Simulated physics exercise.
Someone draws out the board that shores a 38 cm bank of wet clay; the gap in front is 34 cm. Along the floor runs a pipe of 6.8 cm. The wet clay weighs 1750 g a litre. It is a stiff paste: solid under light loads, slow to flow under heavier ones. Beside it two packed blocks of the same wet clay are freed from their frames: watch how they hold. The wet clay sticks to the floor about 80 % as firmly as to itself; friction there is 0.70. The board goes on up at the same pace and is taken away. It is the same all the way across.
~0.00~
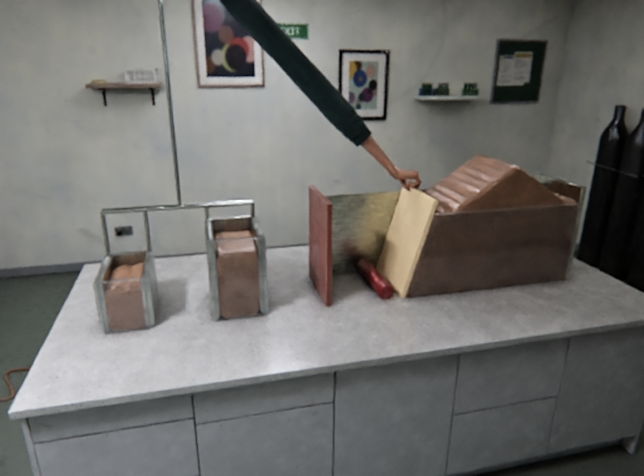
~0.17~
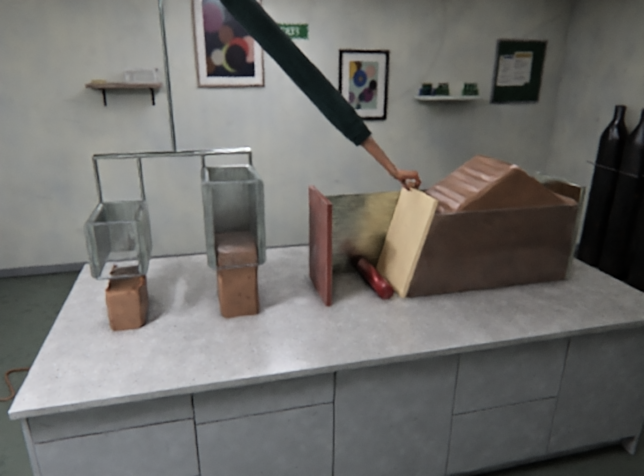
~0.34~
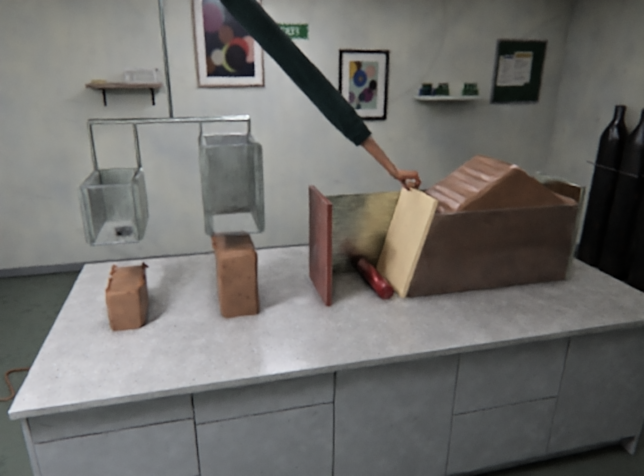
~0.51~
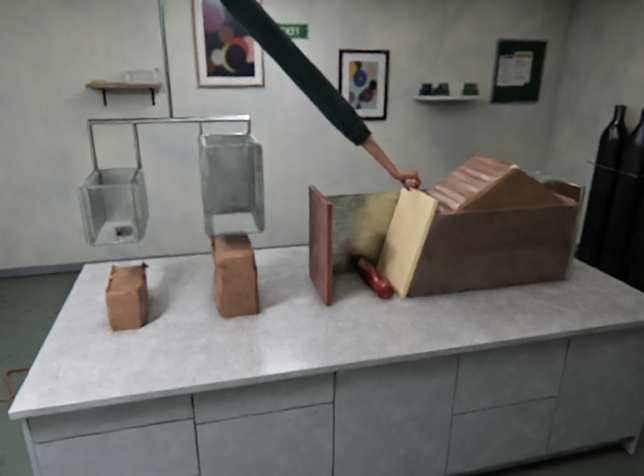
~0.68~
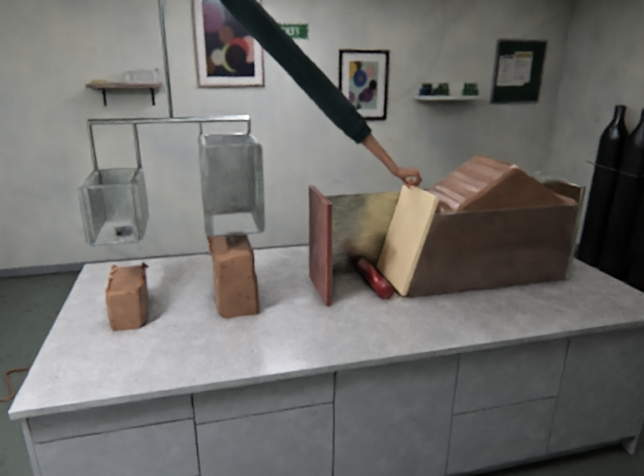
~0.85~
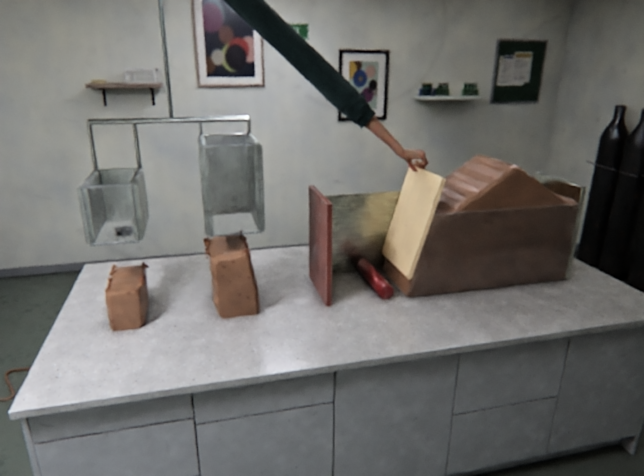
A hand holding a board against brown clay as two clear boxes lift off clay blocks, then drawing the board slightly upward.
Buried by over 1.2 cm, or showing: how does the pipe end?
It is left showing.
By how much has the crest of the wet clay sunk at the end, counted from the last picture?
Some 5.0 cm.
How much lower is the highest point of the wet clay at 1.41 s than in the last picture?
About 0.0 cm.
By 1.11 s, the face still stands and nothing lies on the pipe.
By 1.41 s, the face still stands and nothing lies on the pipe.
By 1.71 s, the face still stands and nothing lies on the pipe.
By 2.01 s, the fallen stuff reaches 9 % of the way across and nothing lies on the pipe.
By 2.45 s, at the end, the fallen stuff reaches 14 % of the way across and nothing lies on the pipe.
